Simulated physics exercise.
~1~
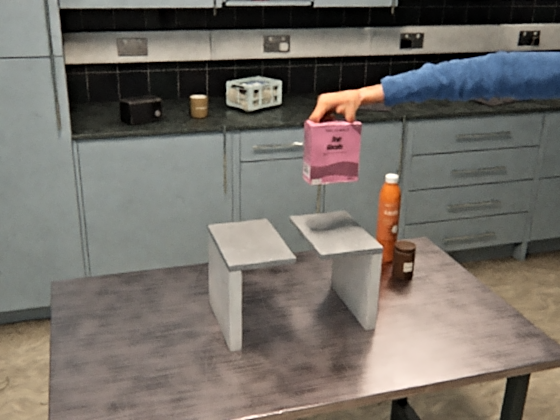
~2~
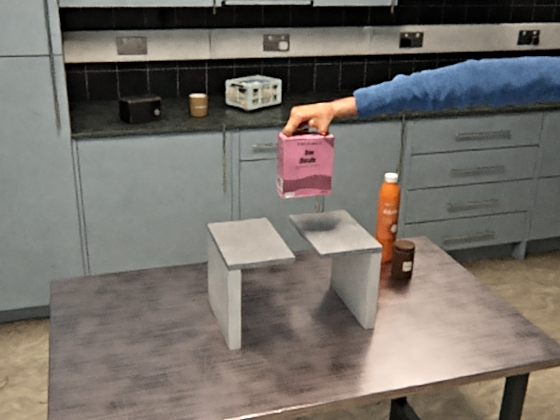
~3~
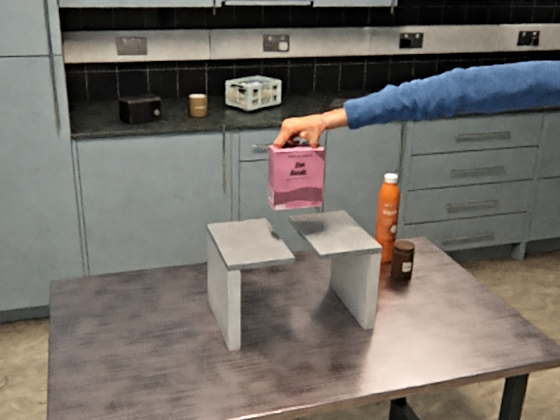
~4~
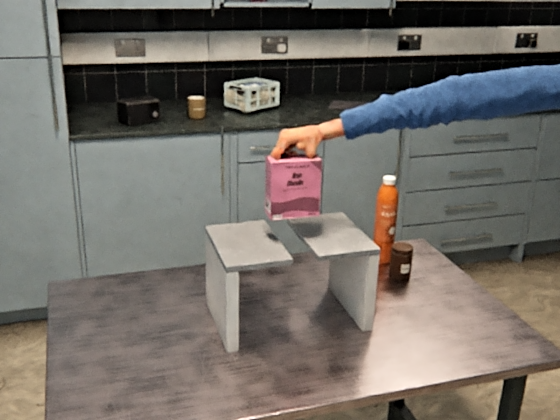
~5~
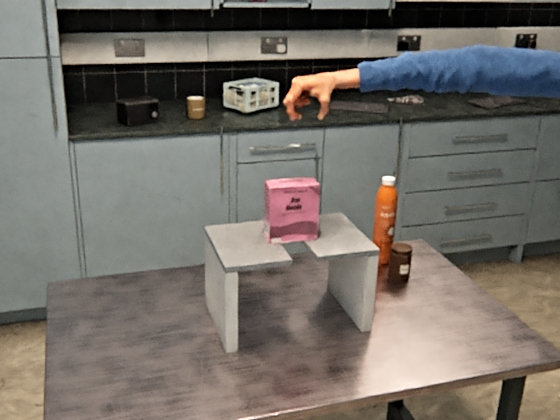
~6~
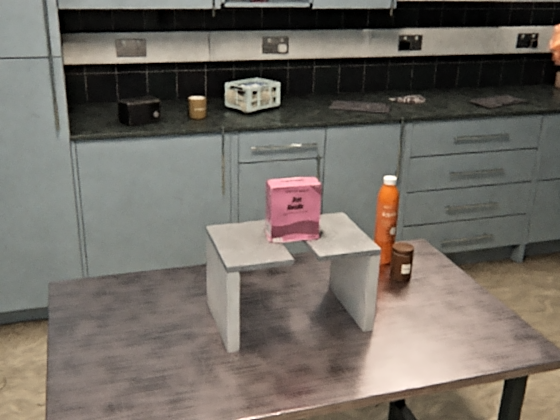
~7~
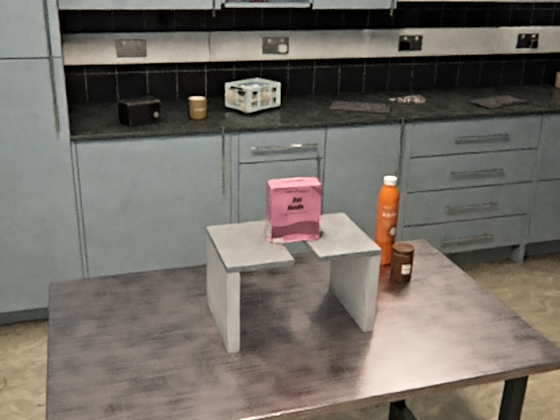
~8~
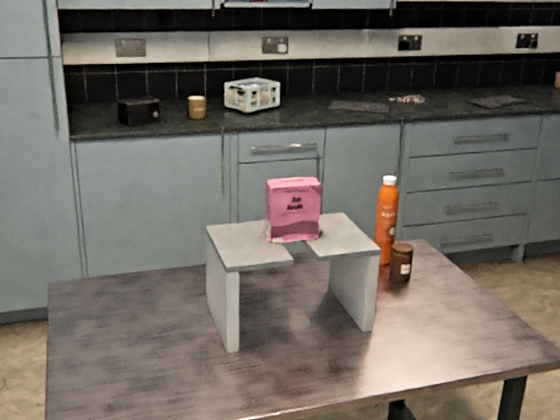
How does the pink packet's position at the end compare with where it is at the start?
At the start the pink packet is held in the air by a hand above the right part of the stand. By the end it is lower and a little further left, resting upright on top of the stand across the gap.
